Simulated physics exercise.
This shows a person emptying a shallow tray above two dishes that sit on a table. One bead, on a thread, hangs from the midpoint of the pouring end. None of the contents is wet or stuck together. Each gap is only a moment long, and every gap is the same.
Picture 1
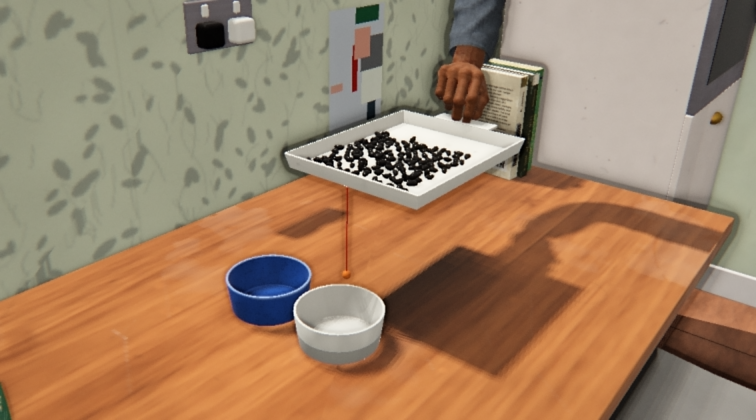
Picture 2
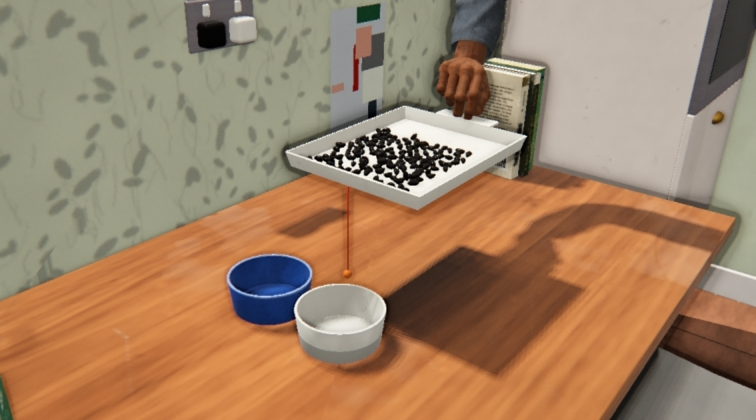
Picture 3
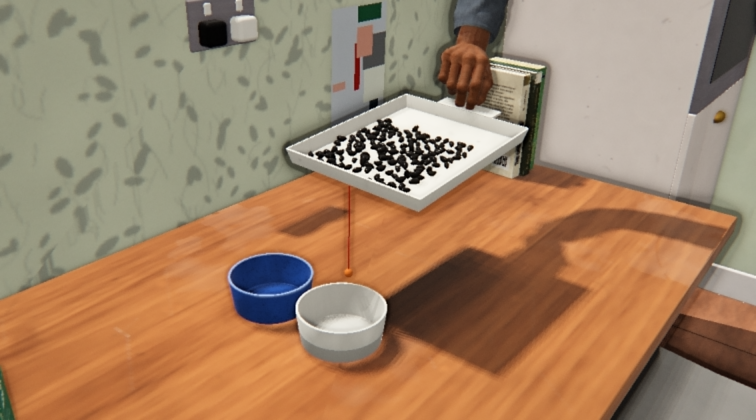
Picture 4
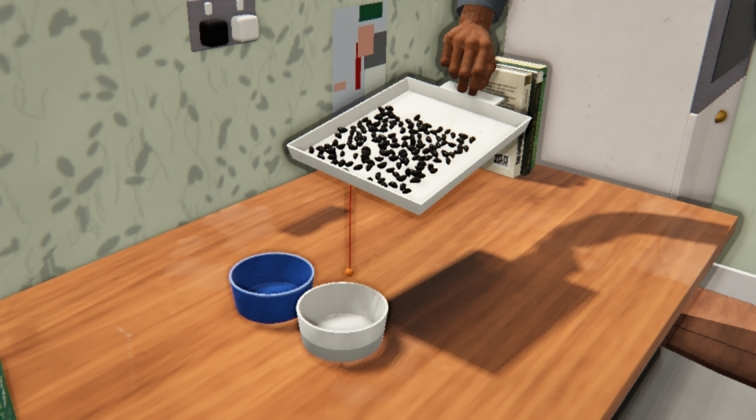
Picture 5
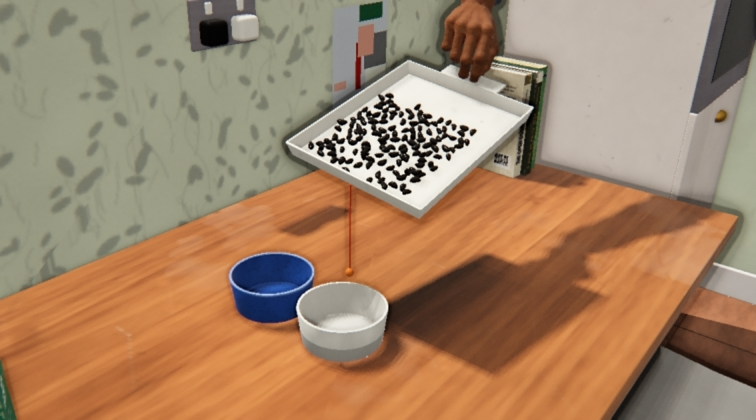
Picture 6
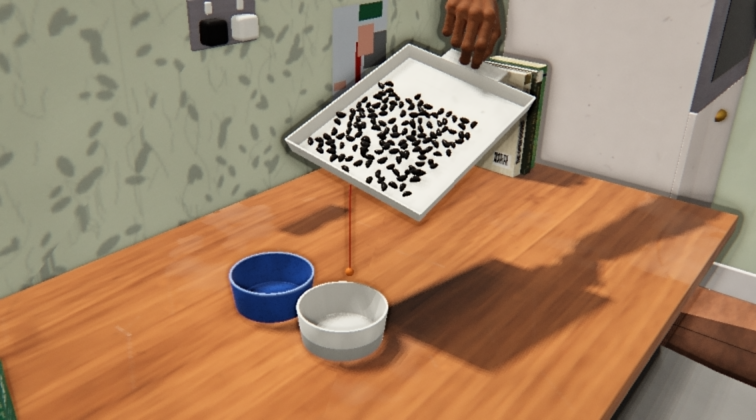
A hand held a shallow white tray of black beans above a blue dish and a white one, then gradually tilted it more steeply, while a small bead hung on a thread beneath.
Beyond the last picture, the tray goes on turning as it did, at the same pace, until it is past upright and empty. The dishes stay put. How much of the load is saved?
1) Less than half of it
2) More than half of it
Answer: 1.
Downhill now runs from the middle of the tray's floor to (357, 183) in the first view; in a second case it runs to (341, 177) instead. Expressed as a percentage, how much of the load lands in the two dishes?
For the first it's near 80 %, for the second near 90 %.
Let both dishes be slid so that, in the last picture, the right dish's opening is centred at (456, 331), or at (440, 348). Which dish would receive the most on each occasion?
Placement one: The left-positioned dish. Placement two: The left-positioned dish.
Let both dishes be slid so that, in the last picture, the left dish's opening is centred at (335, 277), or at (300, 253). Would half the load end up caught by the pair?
Result, first setup: The bulk; second setup: The minor share.
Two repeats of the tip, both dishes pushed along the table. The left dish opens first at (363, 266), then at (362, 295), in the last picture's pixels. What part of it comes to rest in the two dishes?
Around 50 and around 60 per cent, in that order.
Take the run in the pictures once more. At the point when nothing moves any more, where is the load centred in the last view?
The centre comes to rest near (408, 348).
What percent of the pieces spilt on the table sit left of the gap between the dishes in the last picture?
0 %, near enough.
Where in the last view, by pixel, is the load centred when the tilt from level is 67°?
Near the pixel (393, 168).
Soon after the last picture, tray tipped steeply; all on the tray.
A little later, tray tipped past a quarter turn; about a third on the tray; a small part in the right dish; about a quarter outside both; about a quarter in the air.
Later still, tray tipped past a quarter turn; about a quarter in the right dish; most outside both.
At rest, tray tipped past a quarter turn; about a quarter in the right dish; none in the left dish; most outside both.
